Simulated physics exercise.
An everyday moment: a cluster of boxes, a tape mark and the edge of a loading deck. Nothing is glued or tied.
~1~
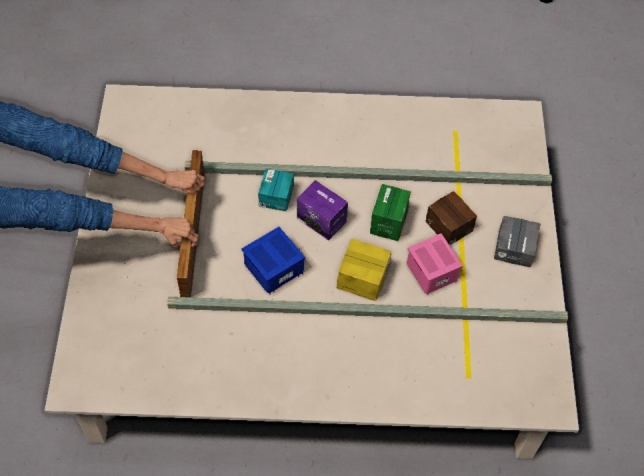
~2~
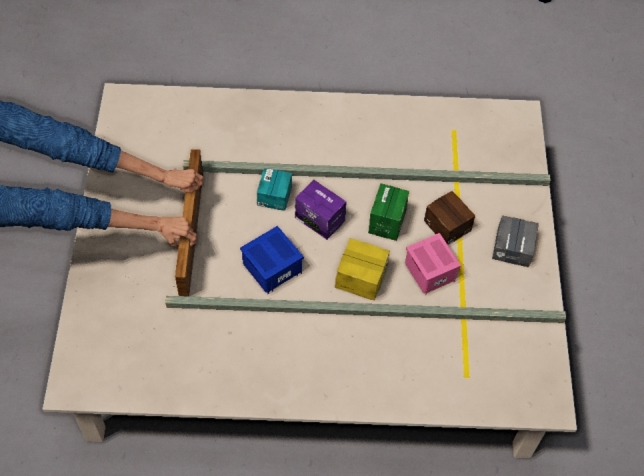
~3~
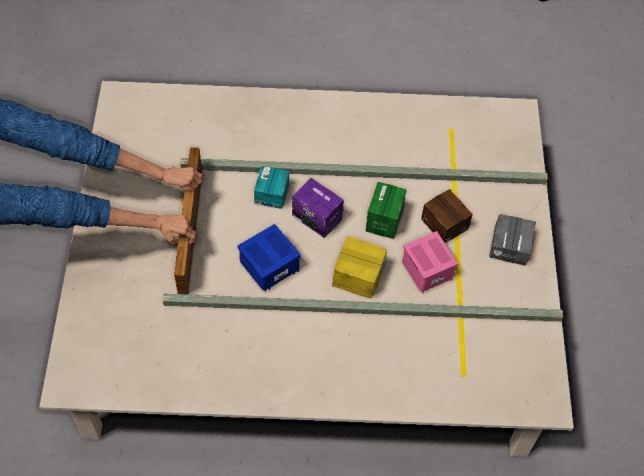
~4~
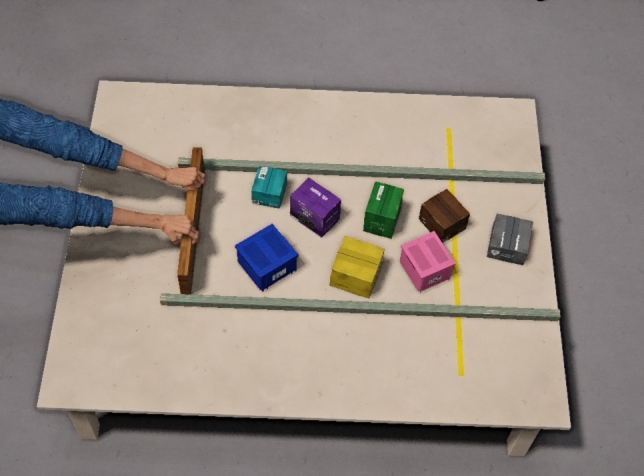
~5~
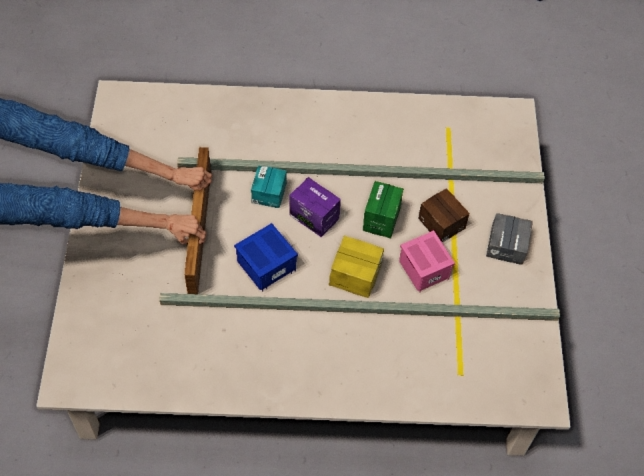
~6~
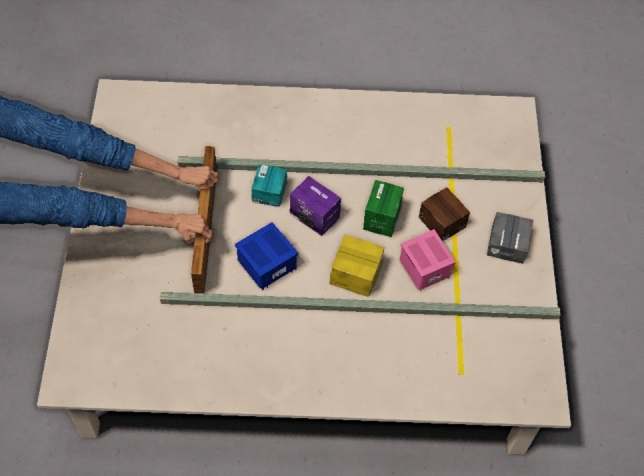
On a pale table between two rails, eight colourful boxes sat still near a yellow line while two blue-sleeved arms held a wooden plank, then slid it slightly right toward them.
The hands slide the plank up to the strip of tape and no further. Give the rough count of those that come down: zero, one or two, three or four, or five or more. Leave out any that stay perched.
The number that fall off is one or two.
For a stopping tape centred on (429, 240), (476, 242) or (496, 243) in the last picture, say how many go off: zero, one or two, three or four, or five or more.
Taking them in turn, just one or two; either three or four; three or four.
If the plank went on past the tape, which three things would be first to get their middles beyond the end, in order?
In order: The grey parcel, the pink tote, the brown parcel.
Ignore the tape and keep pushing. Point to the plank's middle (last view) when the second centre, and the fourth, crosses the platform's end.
Its middle is around (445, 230) and later (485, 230).
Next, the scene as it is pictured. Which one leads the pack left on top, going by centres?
Foremost is the brown parcel.
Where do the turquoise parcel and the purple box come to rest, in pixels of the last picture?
First (468, 189), then (471, 227).
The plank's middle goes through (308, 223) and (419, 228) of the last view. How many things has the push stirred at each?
By then 4, and 8.
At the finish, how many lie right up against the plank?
That makes 3.
Soon after, none off yet; grey parcel at rest near (510, 238); brown parcel at rest near (444, 215); pink tote at rest near (426, 261).
Then, none off yet; grey parcel moved a little near (515, 236); brown parcel moved a little near (456, 216); pink tote moved about its own width near (479, 261).
By the end, the number that fall off is one or two; fallen, pink tote and grey parcel.
